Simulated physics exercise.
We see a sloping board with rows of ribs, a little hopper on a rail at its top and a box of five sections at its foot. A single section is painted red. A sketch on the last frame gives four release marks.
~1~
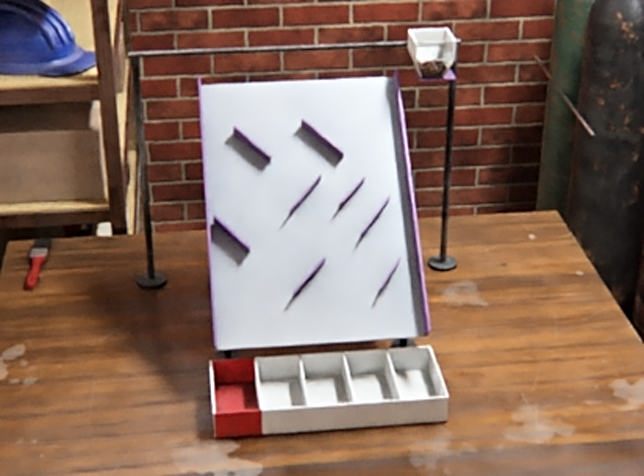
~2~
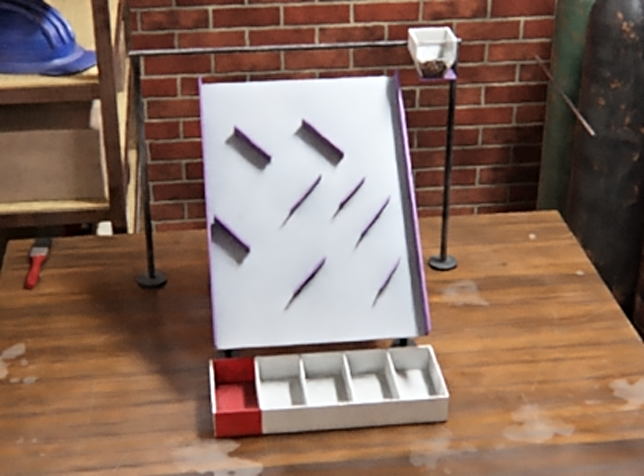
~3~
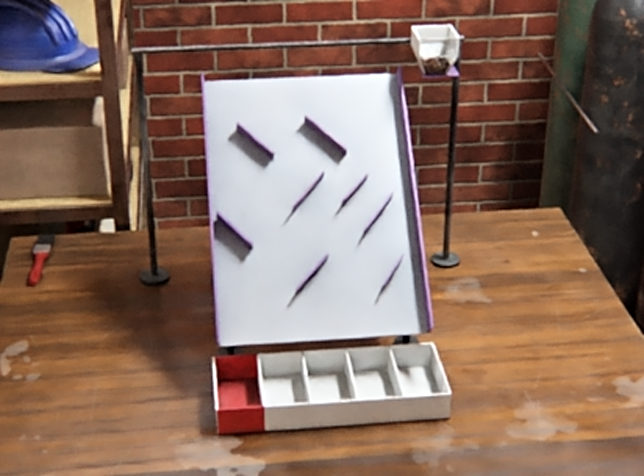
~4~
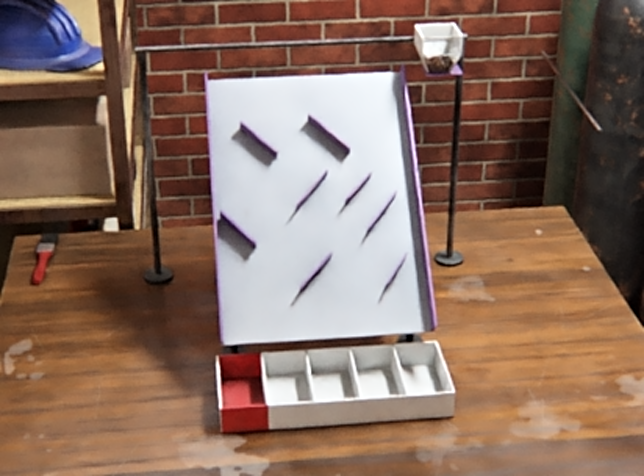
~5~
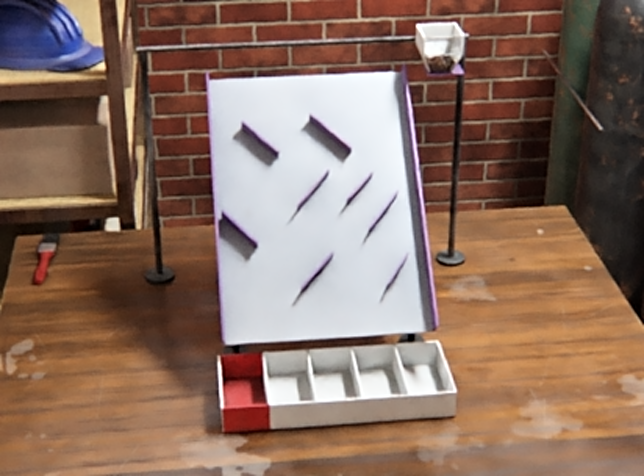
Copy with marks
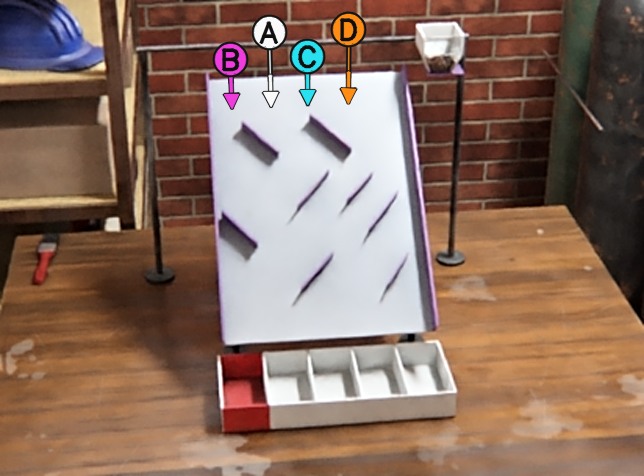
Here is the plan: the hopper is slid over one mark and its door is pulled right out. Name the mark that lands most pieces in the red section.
A works best here.
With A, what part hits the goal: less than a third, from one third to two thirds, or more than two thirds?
From one third to two thirds.
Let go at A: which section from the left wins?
The first.
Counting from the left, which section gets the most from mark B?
It is the second one.
On the marked copy, mark A meets the board at (270, 101); mark B meets the board at (231, 103); mark C meets the board at (307, 99); mark D meets the board at (348, 97).
Choosing A, roughly half in the red section, roughly a quarter in other sections, roughly a quarter outside the box.
Choosing B, about a tenth in the red section, roughly a third in other sections, roughly half outside the box.
Choosing C, about a tenth in the red section, roughly half in other sections, roughly a third outside the box.
Choosing D, roughly a quarter in the red section, roughly half in other sections, roughly a third outside the box.
